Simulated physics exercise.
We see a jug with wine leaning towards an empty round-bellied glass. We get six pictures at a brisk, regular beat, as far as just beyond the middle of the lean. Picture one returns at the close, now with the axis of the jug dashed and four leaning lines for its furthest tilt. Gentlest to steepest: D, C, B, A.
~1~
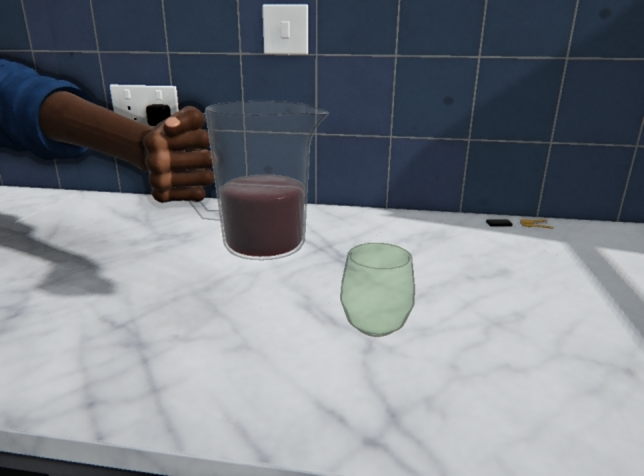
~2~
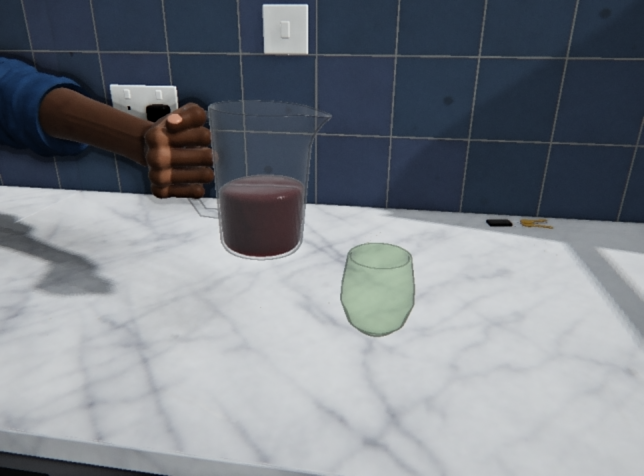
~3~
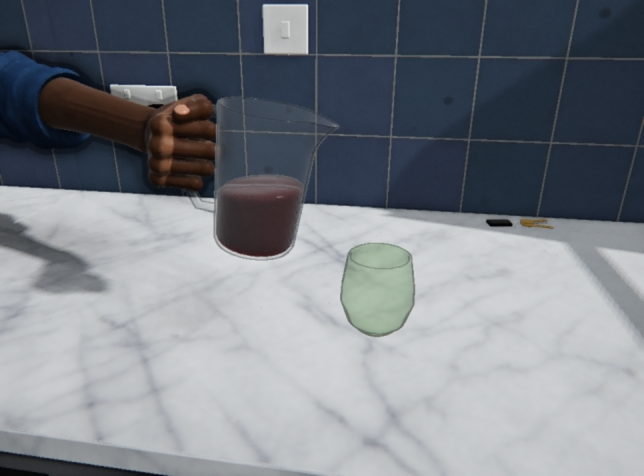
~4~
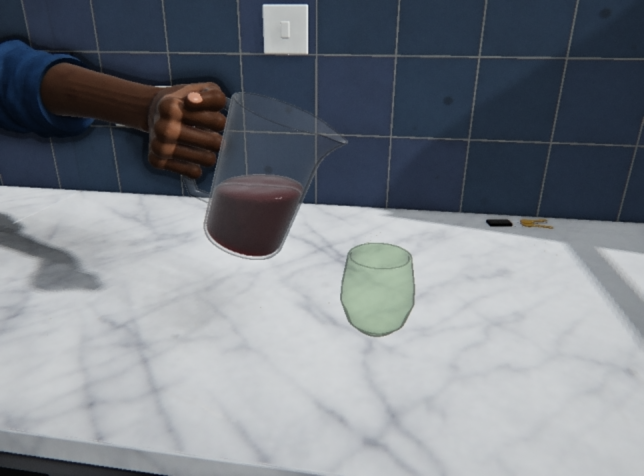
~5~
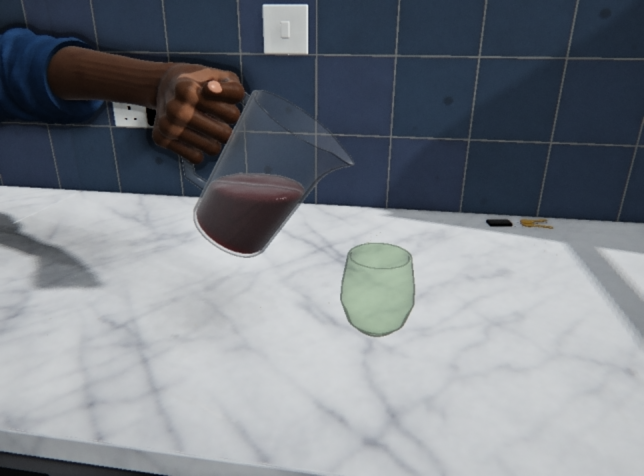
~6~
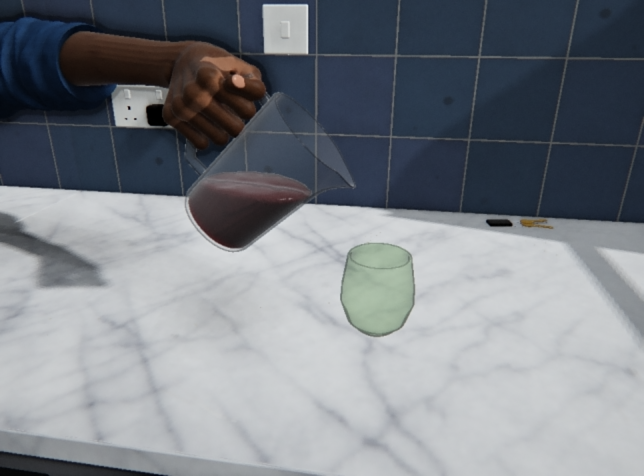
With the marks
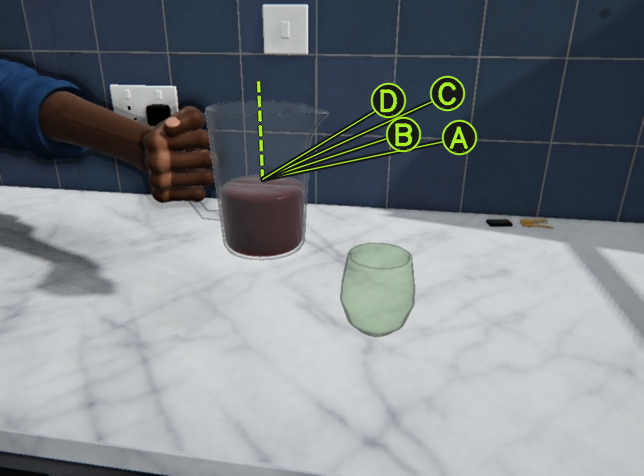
A hand tilts a clear jug of dark red liquid rightward near an empty green glass.
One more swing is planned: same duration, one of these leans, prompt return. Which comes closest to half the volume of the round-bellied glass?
I would pick line A.
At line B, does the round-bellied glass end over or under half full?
Under.
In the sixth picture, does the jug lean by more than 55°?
No.
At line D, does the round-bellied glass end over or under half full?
Under half.
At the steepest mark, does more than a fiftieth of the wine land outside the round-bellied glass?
No.
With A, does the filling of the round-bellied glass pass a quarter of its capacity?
Yes.
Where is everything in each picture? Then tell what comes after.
Upright, lip at (326, 113); rim of the round-bellied glass round (380, 255); nothing has left yet.
Tipped about 2°, lip at (329, 116); nothing has left yet.
Tipped about 9°, lip at (337, 126); nothing has left yet.
Tipped about 20°, lip at (346, 142); nothing has left yet.
Tipped about 33°, lip at (353, 163); nothing has left yet.
Tipped about 47°, lip at (354, 185); nothing has left yet.
On the marked copy, A at (443, 141); B at (386, 138); C at (432, 101); D at (374, 111).
For line A, the round-bellied glass ends with about 49 % of what it can hold.
For line B, the round-bellied glass ends with about 29 % of what it can hold.
For line C, the round-bellied glass ends with about 13 % of what it can hold.
For line D, the round-bellied glass ends with about 3 % of what it can hold.
